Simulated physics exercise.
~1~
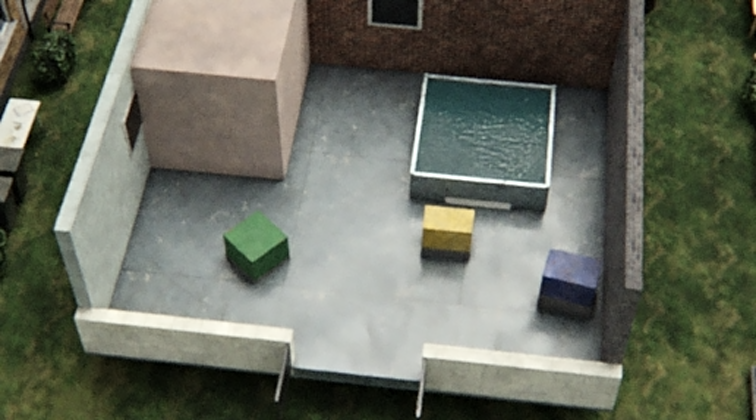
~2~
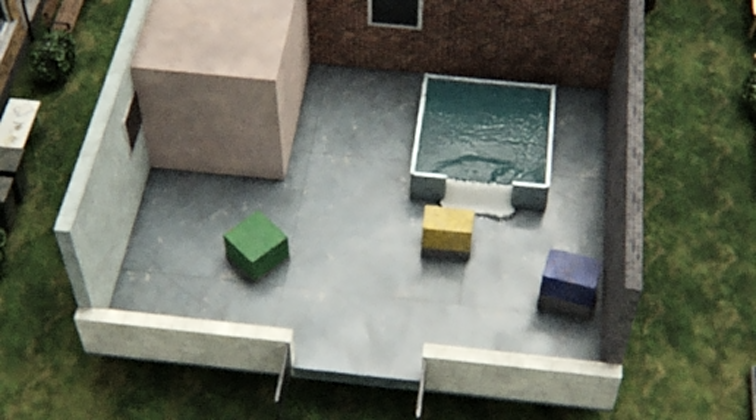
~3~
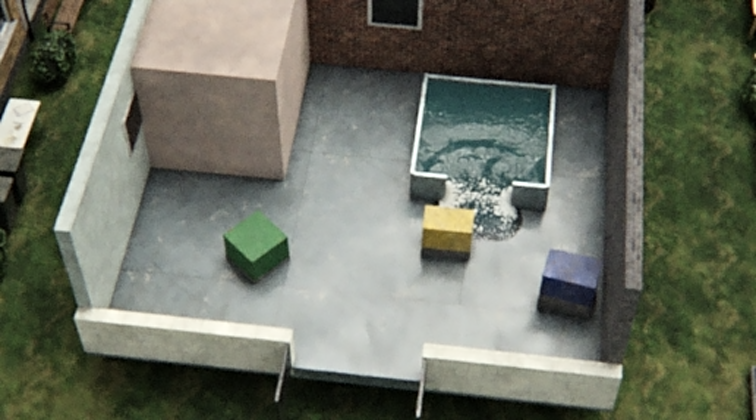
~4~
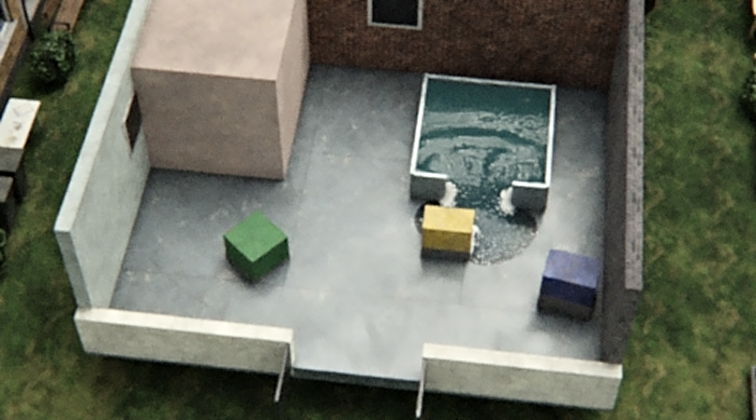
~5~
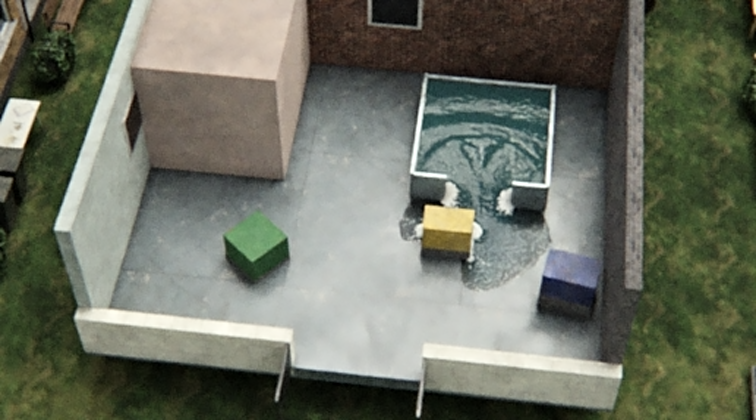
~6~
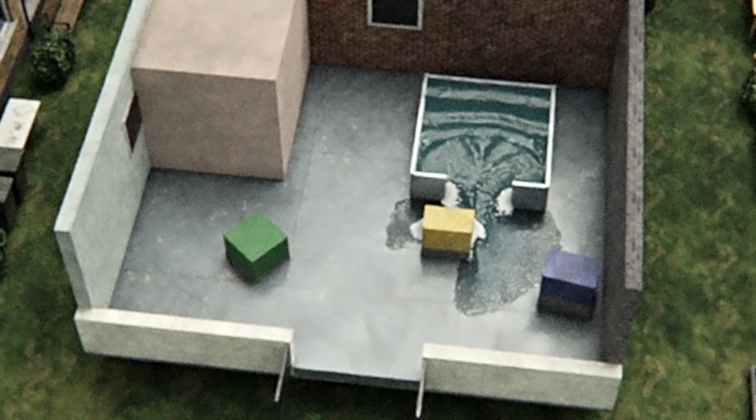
Water poured out through a gap in the front of a tank in a walled yard, ran around a yellow block, and spread across the grey floor toward the viewer, reaching beside a blue block.
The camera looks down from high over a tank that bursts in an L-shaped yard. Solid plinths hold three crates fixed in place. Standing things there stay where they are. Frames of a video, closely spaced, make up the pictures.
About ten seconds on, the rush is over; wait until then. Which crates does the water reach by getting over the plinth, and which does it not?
The yellow crate is reached, the blue crate is not reached, the green crate is reached.
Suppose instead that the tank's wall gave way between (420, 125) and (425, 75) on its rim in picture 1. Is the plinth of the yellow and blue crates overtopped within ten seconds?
Result - yellow crate stays clear, blue crate stays clear.
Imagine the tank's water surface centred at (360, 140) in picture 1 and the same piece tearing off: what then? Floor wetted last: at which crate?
Last: The crate marked blue.
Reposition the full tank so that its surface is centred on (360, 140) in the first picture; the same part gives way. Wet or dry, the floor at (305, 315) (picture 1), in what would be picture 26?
By that frame the spot is drenched.
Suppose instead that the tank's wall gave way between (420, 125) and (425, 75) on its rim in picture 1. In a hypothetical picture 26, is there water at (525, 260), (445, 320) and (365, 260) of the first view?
Spot one spared, spot two spared, spot three inundated.
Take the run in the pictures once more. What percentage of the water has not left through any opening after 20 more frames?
About 100 per cent.
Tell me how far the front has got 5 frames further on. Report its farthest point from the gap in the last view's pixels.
I'd say near (527, 379).
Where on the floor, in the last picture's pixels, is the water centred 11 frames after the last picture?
Roughly (478, 194).
A moment on, water covers 20 % of the floor; the yellow crate water round its plinth, the blue crate water round its plinth, the green crate not reached.
Next, water covers 40 % of the floor; the yellow crate water round its plinth, the blue crate water round its plinth, the green crate water round its plinth.
Then, water covers 60 % of the floor; the yellow crate water round its plinth, the blue crate water round its plinth, the green crate water round its plinth.
Later, water covers 90 % of the floor; the yellow crate water round its plinth, the blue crate water round its plinth, the green crate water round its plinth.
In the end, water covers 100 % of the floor; the yellow crate was topped, the blue crate stayed above the water, the green crate was topped.
